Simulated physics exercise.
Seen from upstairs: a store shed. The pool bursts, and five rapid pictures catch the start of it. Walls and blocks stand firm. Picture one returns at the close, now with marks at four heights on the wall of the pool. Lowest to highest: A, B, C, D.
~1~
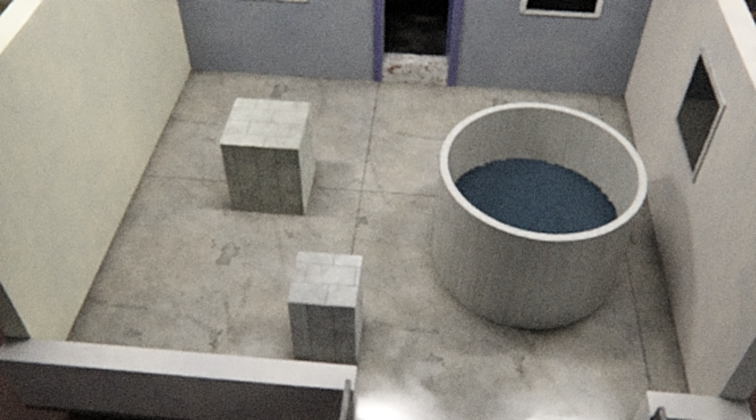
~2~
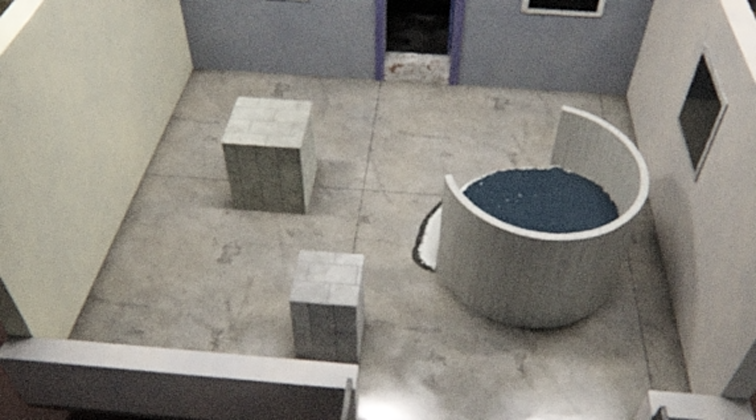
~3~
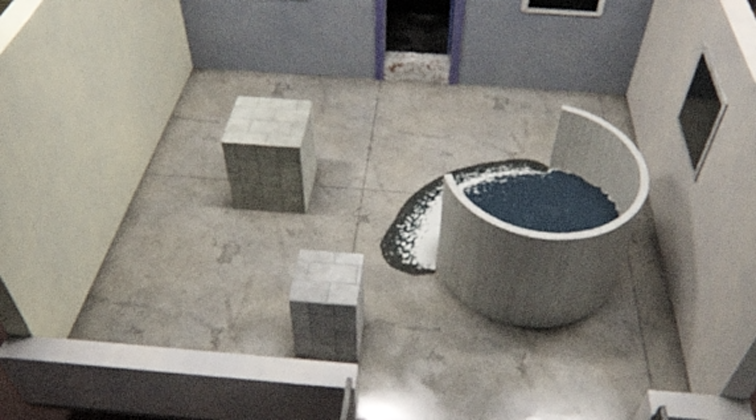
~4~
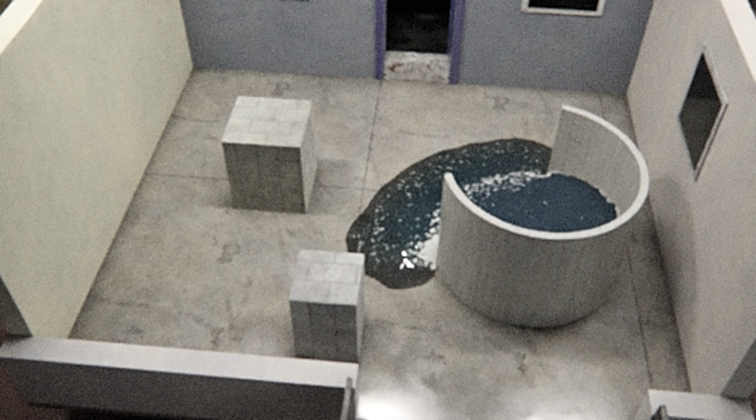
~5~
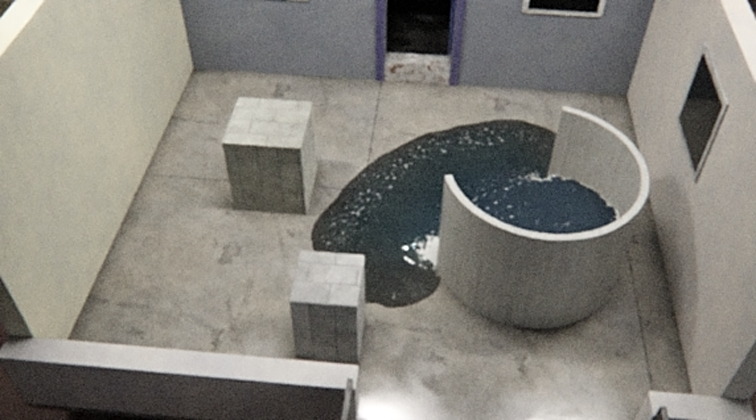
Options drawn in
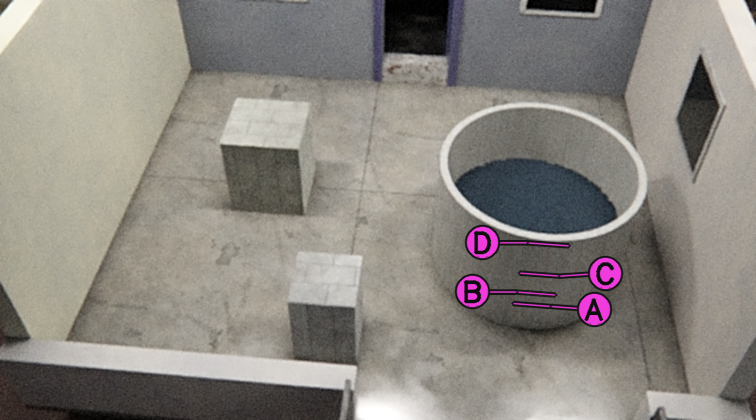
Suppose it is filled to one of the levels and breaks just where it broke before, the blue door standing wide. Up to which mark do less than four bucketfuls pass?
It is C.
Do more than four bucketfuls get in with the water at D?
Yes.
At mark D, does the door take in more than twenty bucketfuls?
No, it does not.
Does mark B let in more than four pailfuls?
No, not at all.
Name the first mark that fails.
That is mark D.
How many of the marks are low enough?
Three of them.
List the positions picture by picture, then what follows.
Water in the pool at rest, its middle at (531, 217); foot of the blue doorway at (414, 83); open gate at (501, 375), in the first frame.
Water covers 2 % of the ground, its front hidden from here, in the second frame.
In the third frame, 5 % of the ground under water, visible out to (400, 255).
In the fourth frame, 11 % of the ground under water, visible out to (409, 278).
In the fifth frame, 18 % of the ground under water, visible out to (363, 178).
In magenta, A at (532, 305); B at (535, 293); C at (540, 274); D at (547, 244); from the bottom up A, B, C, D.
With A, nothing gets over.
With B, nothing gets over.
With C, a splash gets over, under a bucket.
With D, about 9 bucketfuls get in.
